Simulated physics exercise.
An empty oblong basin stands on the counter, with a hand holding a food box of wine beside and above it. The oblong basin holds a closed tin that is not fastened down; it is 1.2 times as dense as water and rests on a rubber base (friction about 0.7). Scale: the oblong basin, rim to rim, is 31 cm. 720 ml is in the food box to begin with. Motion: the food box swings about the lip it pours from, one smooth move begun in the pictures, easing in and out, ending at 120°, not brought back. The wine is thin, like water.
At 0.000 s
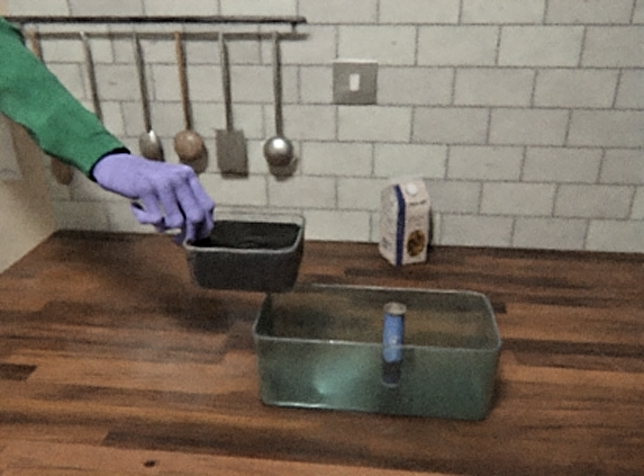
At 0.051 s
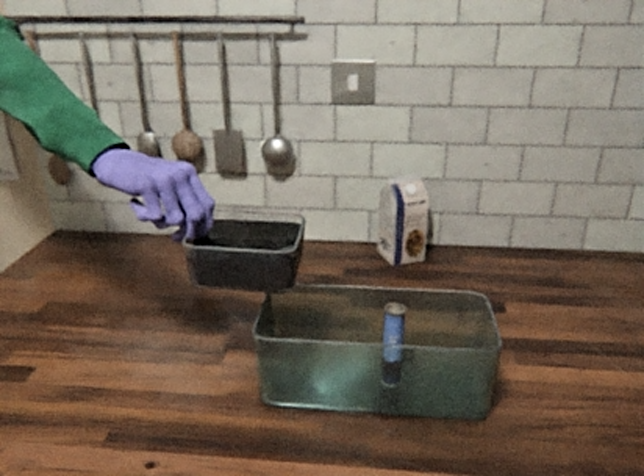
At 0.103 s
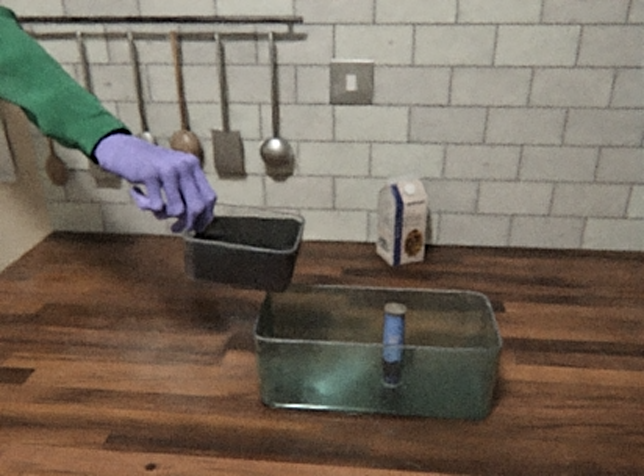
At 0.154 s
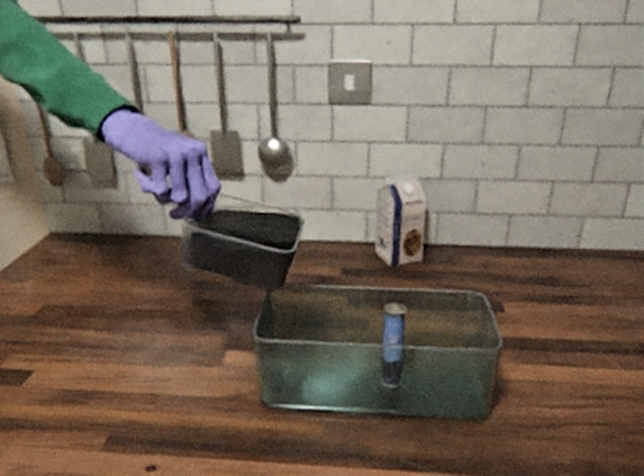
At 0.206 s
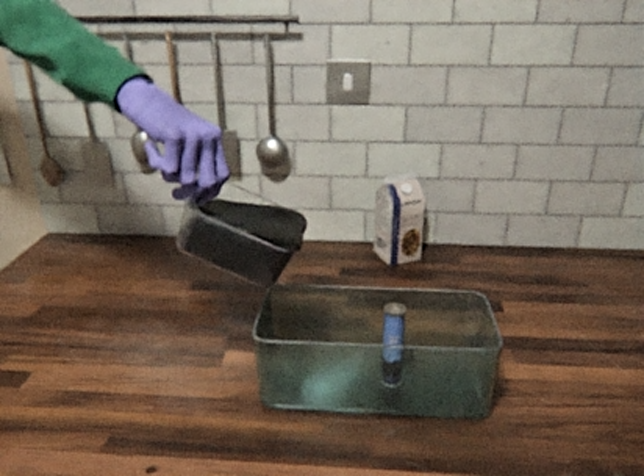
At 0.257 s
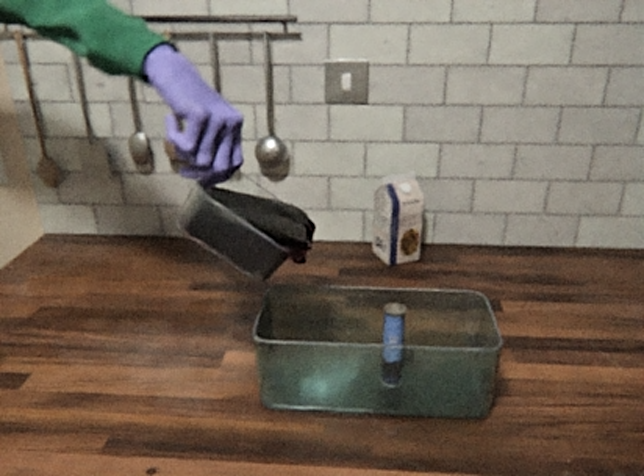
A purple-gloved hand tilting a small box of dark liquid rightward, beginning to pour above a clear basin holding a blue tin.
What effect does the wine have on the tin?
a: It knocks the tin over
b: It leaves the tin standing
a, it knocks the tin over.
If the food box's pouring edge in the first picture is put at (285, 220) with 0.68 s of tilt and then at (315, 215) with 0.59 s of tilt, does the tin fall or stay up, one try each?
Try 1: Tipped over; try 2: Still standing.
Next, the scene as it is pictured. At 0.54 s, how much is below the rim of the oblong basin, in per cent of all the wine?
Near 26 in a hundred.
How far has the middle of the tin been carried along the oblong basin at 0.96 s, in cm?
I'd put it at around 7 centimetres.
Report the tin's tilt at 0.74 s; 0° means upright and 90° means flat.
Looks like some 40 degrees from vertical upright.
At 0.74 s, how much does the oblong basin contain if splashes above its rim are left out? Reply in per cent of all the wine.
It works out near 88 per cent.
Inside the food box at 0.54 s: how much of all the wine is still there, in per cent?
About 12 per cent.
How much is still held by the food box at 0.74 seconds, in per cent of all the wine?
Close to 0 percent of the whole amount.
Then, 0.54 s in, the tilt is 106° and 11 per cent is still to pour; the tin stands where it began.
Then, 0.74 s in, the tilt is 120° and 0 per cent is still to pour; the tin leans 40°.
Then, 0.96 s in, the tilt is 120° and 0 per cent is still to pour; the tin lies on its side.
Then, 1.19 s in, the tilt is 120° and 0 per cent is still to pour; the tin lies on its side.
Finally, the tin lies on its side.
